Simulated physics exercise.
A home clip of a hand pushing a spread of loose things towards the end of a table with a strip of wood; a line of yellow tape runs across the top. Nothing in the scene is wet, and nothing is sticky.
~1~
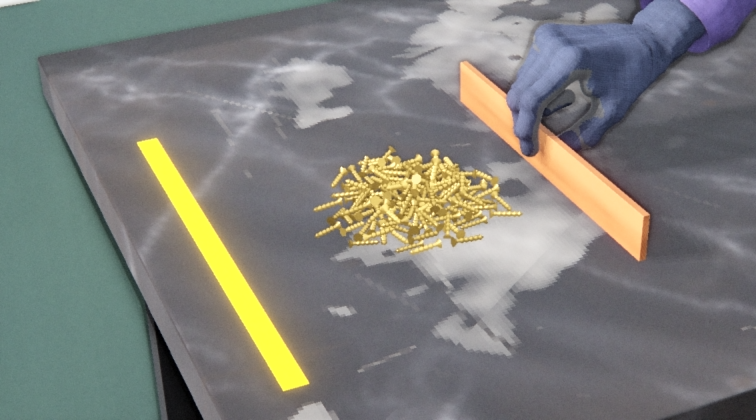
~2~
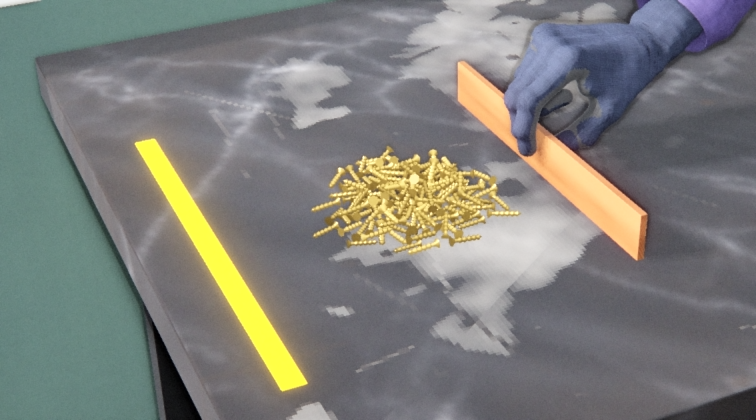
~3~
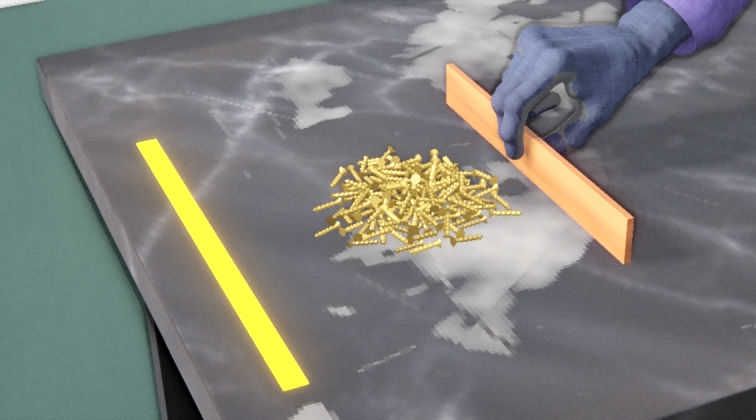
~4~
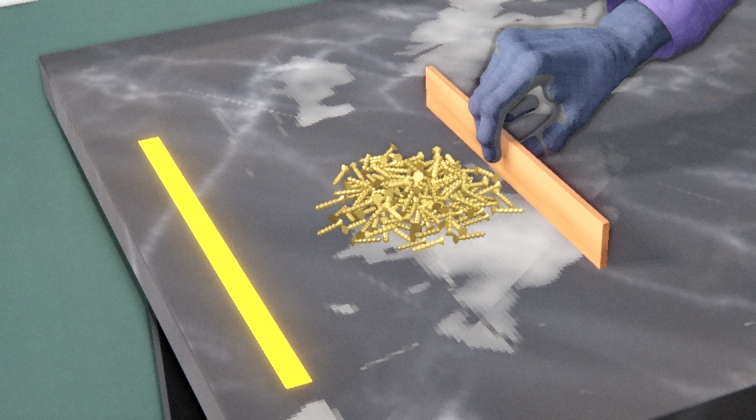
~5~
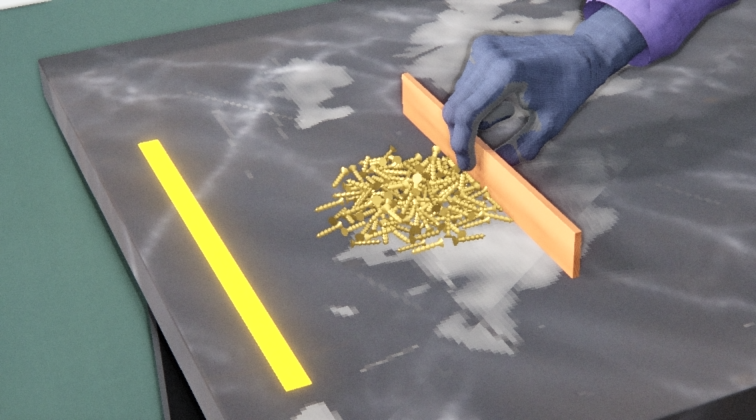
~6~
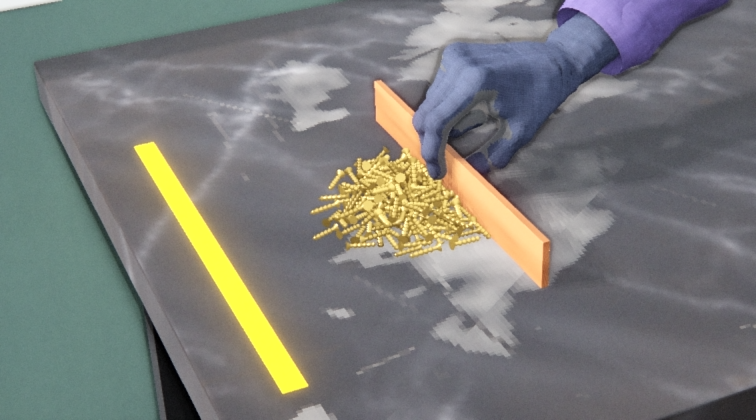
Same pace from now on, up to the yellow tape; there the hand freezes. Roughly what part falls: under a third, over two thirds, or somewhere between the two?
Somewhere between the two.
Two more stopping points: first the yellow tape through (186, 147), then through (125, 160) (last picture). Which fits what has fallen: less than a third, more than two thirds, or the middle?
For the first place it's under a third, and for the second it's over two thirds.
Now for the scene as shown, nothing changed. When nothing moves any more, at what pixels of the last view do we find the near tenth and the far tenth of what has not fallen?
The near tenth at (224, 334), the far one at (156, 211).
Just after the last frame, strip of wood still moving, near (324, 183); heap all on the table, its front near (228, 261).
A moment on, strip of wood stopped at the yellow tape; heap roughly a quarter over the edge.
Further on, strip of wood stopped at the yellow tape; heap roughly half over the edge.
When it is over, strip of wood stopped at the yellow tape; heap roughly half over the edge.
